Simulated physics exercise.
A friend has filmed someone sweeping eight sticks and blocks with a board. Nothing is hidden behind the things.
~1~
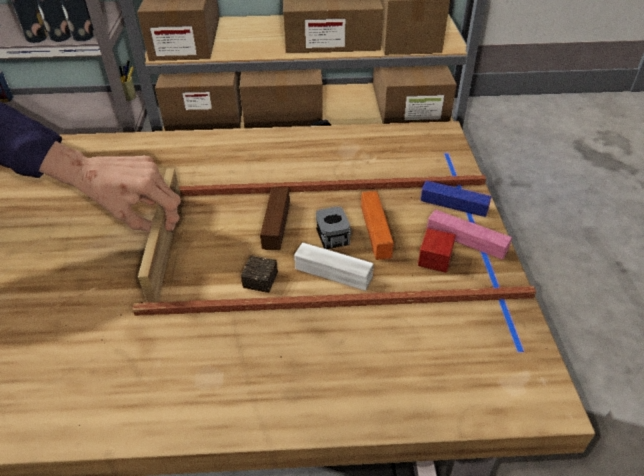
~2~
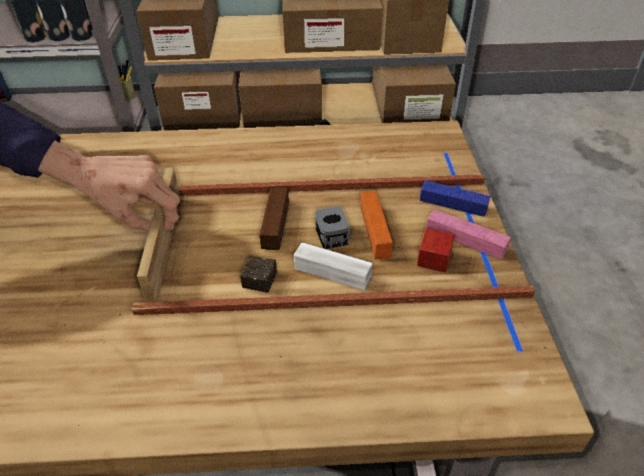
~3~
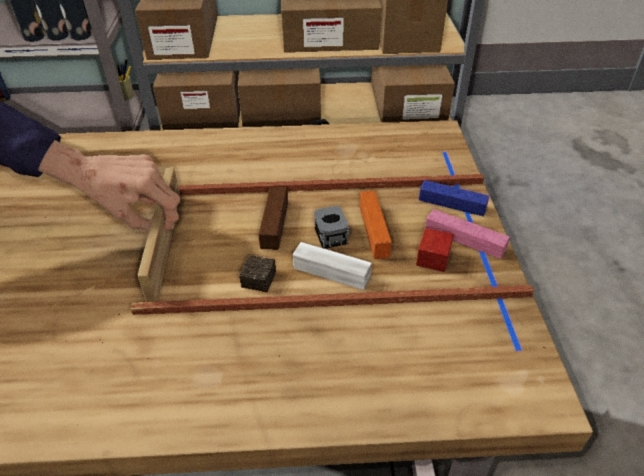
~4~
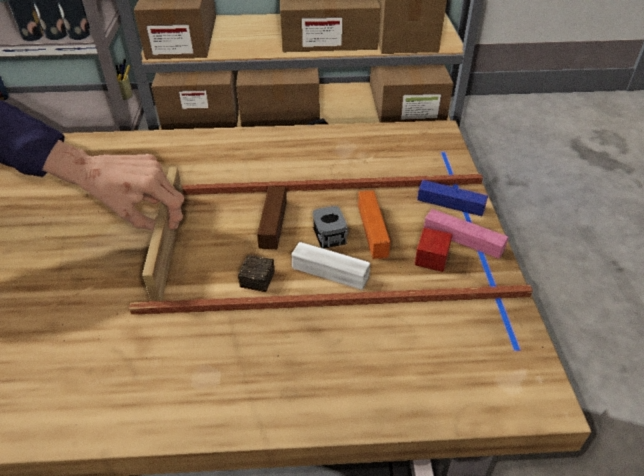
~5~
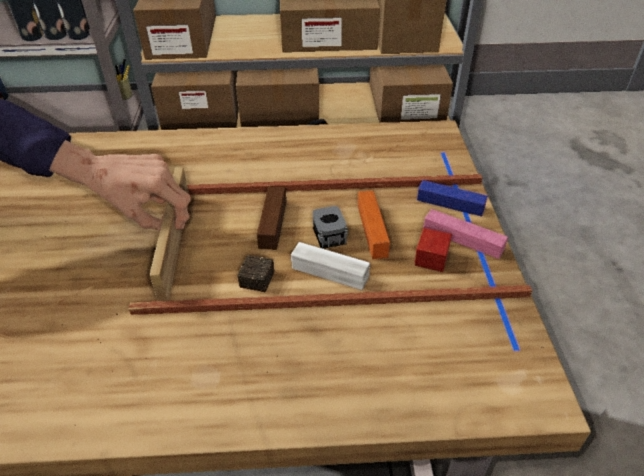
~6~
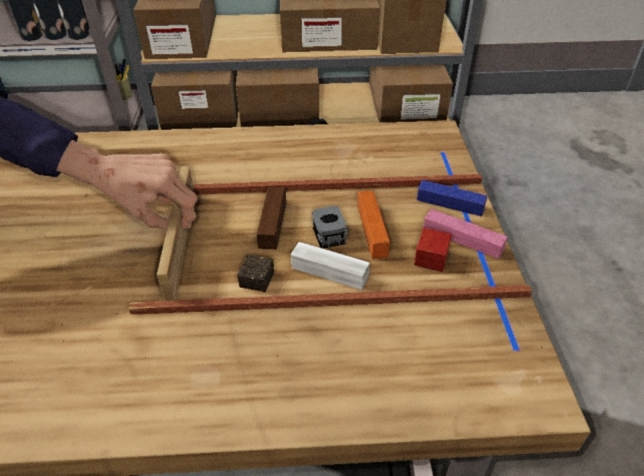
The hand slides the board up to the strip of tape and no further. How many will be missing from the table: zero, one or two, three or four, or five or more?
Outcome: The number that fall off is five or more.
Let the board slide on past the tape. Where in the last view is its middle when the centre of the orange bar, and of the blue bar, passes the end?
Near (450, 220) and (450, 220).
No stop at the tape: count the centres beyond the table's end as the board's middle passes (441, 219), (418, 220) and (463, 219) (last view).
In that order 1, 0 and 4.
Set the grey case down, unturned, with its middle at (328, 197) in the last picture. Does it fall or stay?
It survives.
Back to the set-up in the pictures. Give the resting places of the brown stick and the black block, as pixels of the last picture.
About (476, 208), and the other about (501, 261).
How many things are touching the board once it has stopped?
That makes 2.
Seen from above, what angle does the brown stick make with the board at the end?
Near 0 degrees.
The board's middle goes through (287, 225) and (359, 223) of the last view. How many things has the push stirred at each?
The counts are 3 and 6.
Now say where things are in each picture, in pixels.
The first picture shows blue bar (455, 199); pink bar (468, 234); red block (437, 251); board (162, 232); tape (477, 234).
The second picture shows pink bar (467, 234); orange bar (376, 224).
The third picture shows red block (435, 250); board (162, 231).
The fourth picture shows blue bar (452, 198); grey case (330, 227).
The fifth picture shows pink bar (464, 233); brown stick (272, 217).
The sixth picture shows blue bar (452, 198); pink bar (464, 233); red block (433, 249); board (179, 230); tape (473, 233).
Early on, none off yet; blue bar at rest near (452, 198); pink bar at rest near (464, 233); red block at rest near (433, 249).
A while later, none off yet; blue bar at rest near (452, 198); pink bar at rest near (464, 233); red block moving near (438, 247).
Further along, none off yet; blue bar travelled a little near (472, 187); pink bar travelled a little near (511, 232); red block travelled well along near (503, 251).
Finally, the number that fall off is five or more; lost, white stick, orange bar, red block, pink bar and blue bar.
